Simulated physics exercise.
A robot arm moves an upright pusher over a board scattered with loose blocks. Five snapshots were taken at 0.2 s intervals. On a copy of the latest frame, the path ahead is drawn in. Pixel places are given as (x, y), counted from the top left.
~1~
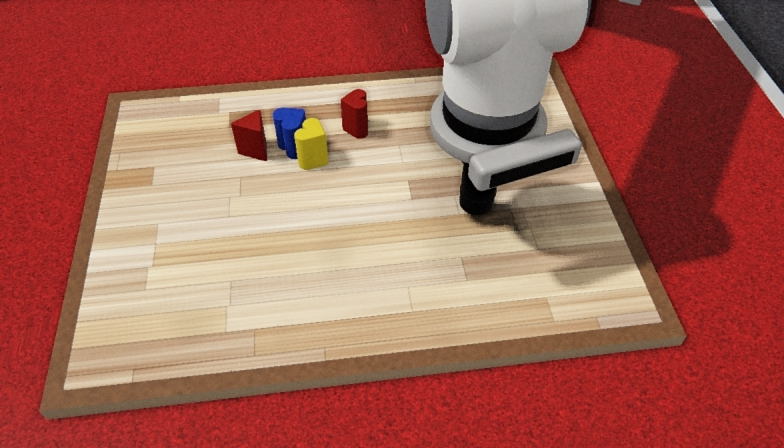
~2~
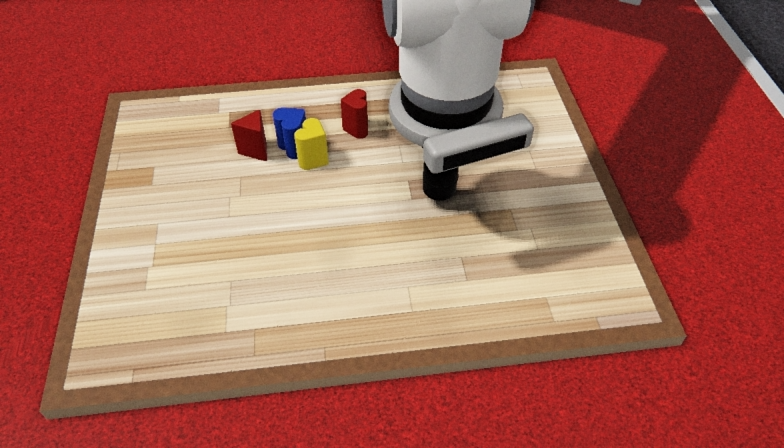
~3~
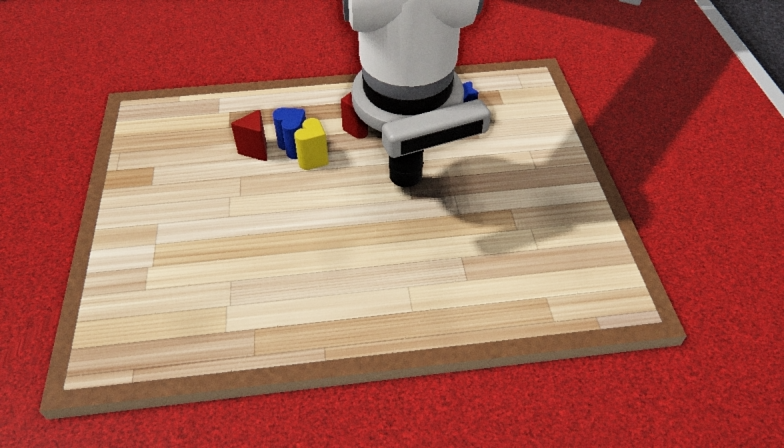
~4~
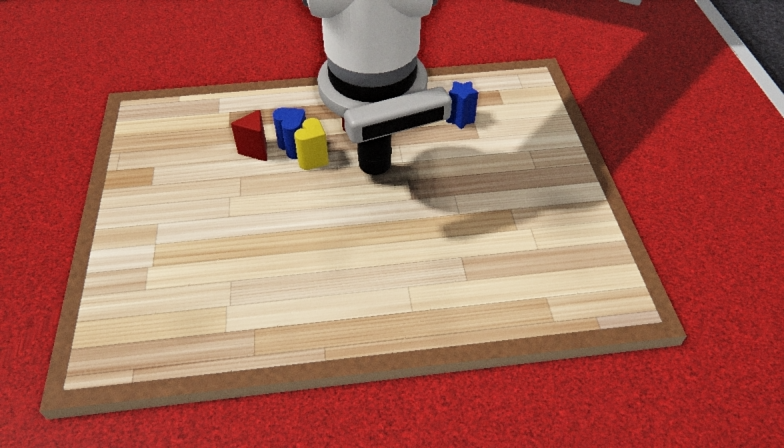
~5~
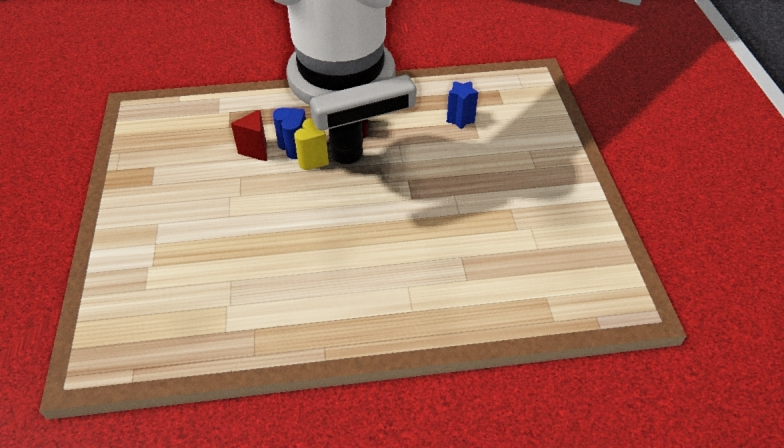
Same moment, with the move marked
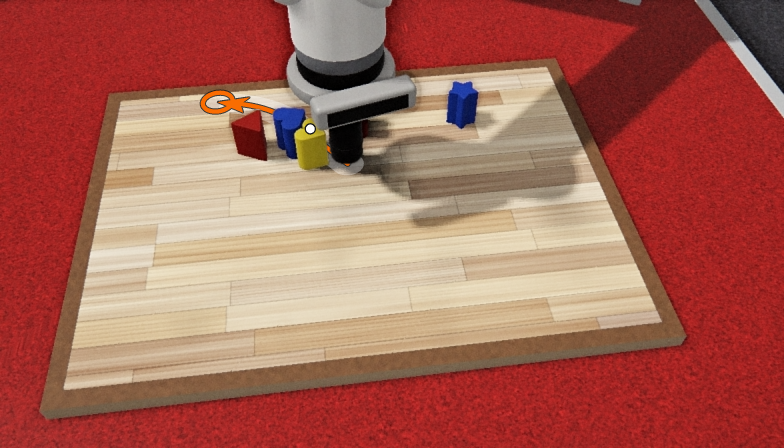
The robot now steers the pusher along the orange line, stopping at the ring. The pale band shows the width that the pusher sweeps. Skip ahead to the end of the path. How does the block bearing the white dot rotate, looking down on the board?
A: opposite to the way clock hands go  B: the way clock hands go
My answer is option A.
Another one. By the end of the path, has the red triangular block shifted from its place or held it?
Here the red triangular block stays on its spot.
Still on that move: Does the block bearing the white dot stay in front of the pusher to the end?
No - that is not the case.
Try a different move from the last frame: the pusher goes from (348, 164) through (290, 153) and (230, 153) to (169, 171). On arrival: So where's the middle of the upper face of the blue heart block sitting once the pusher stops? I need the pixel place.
I'd place it at (250, 99), taking the centre of its top.
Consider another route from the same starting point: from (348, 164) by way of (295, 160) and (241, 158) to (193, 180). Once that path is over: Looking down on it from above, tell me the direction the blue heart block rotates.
It goes clockwise.
The drawn path runs from (348, 164) through (310, 134) and (269, 110) to (218, 102); the dot is on the yellow heart block.
What follows on the original path. One third of the way, pusher (307, 124); blue heart block (275, 115), turned 25° clockwise; yellow heart block (296, 127), turned 20° anticlockwise.
Two thirds of the way, pusher (267, 100); blue heart block (275, 115), turned 25° clockwise; yellow heart block (296, 127), turned 20° anticlockwise.
At the end, pusher (215, 92); red triangular block not moved; blue heart block (275, 115), turned 25° clockwise; yellow heart block (296, 127), turned 20° anticlockwise; red heart block not moved.
